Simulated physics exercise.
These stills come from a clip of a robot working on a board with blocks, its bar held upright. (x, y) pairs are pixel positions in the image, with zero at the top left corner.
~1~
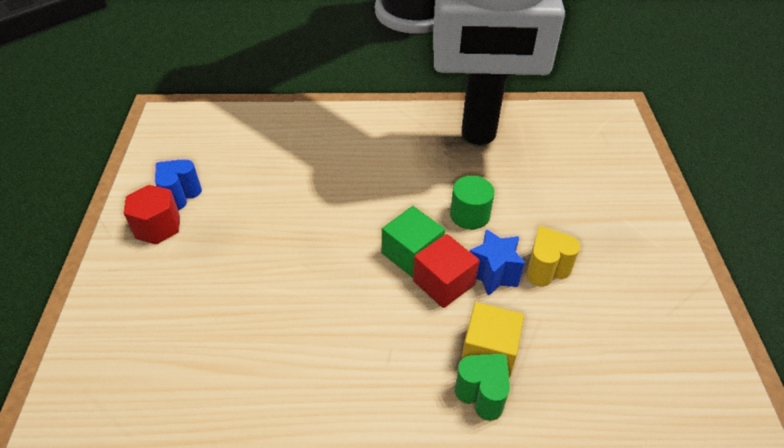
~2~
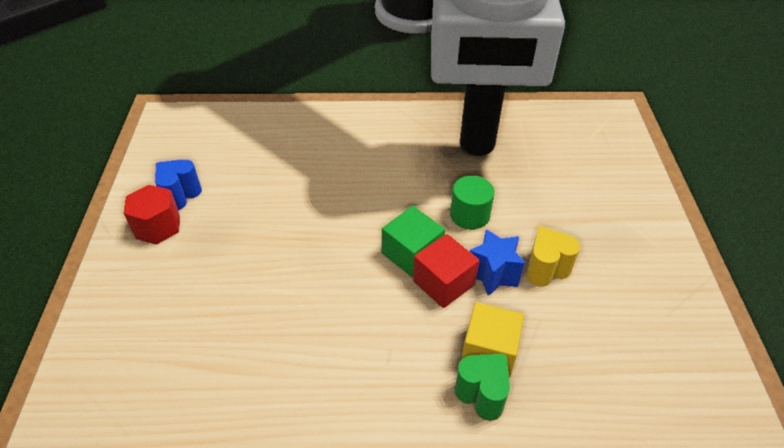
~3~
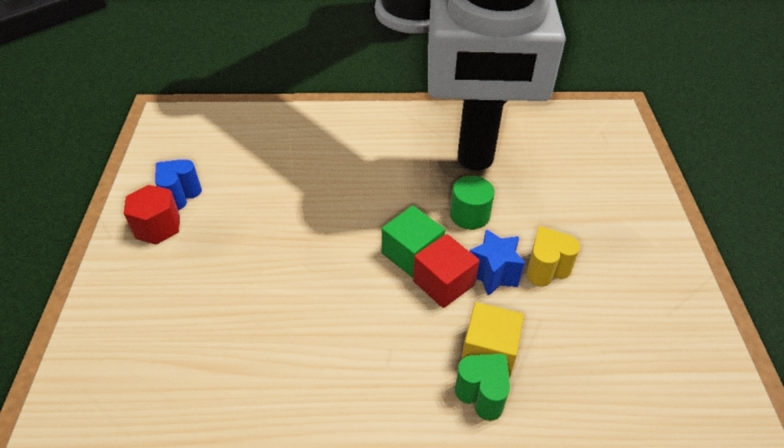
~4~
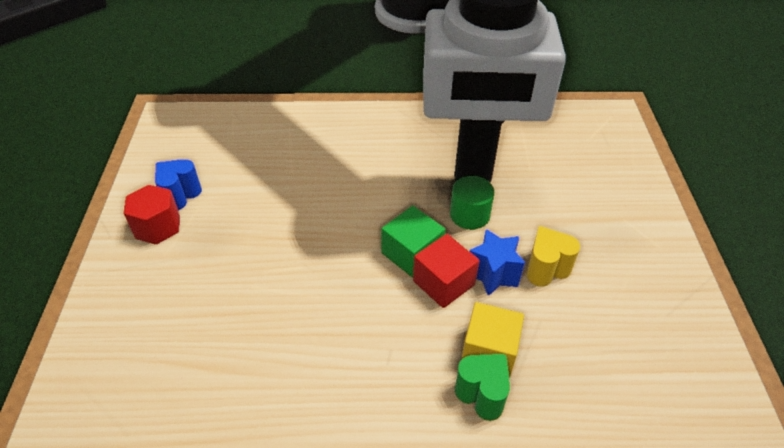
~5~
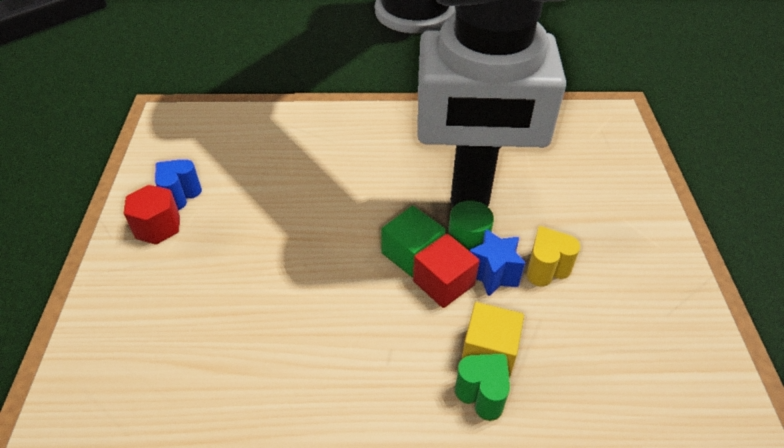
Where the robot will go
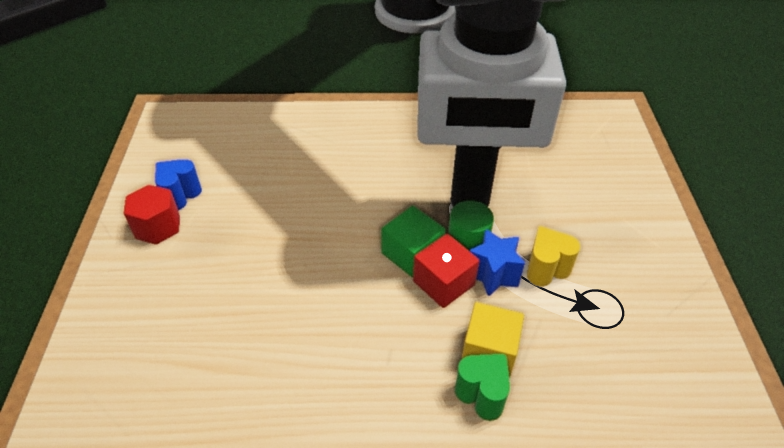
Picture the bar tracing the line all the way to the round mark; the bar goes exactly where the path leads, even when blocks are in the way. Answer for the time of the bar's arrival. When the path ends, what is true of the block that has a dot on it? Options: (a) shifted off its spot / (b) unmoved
Choice a: Shifted off its spot.
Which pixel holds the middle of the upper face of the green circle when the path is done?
The middle of the upper face of the green circle will lie at about (479, 262) in the picture.
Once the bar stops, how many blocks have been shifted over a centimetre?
A group of three or more is moved.
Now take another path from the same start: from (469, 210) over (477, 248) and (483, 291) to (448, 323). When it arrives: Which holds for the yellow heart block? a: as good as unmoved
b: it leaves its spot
a: As good as unmoved.
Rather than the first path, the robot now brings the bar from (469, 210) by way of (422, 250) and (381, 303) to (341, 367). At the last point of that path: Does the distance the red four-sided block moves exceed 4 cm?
No, it doesn't check out.
Path on the board, from (469, 210) via (492, 251) and (538, 287), ending at (600, 309); the dot is on the red four-sided block.
On the path given first. One third of the way, bar at (494, 244); red four-sided block at (435, 271); green circle at (477, 255); blue star-shaped block at (517, 272).
Two thirds of the way, bar at (541, 279); red four-sided block at (432, 272), turned 15° clockwise; green circle at (479, 262); blue star-shaped block at (534, 293); yellow heart block at (582, 250), turned 45° anticlockwise.
At the end, bar at (604, 301); red four-sided block at (432, 272), turned 15° clockwise; green circle at (479, 262); blue star-shaped block at (541, 297), turned 25° clockwise; yellow heart block at (601, 248), turned 80° anticlockwise.
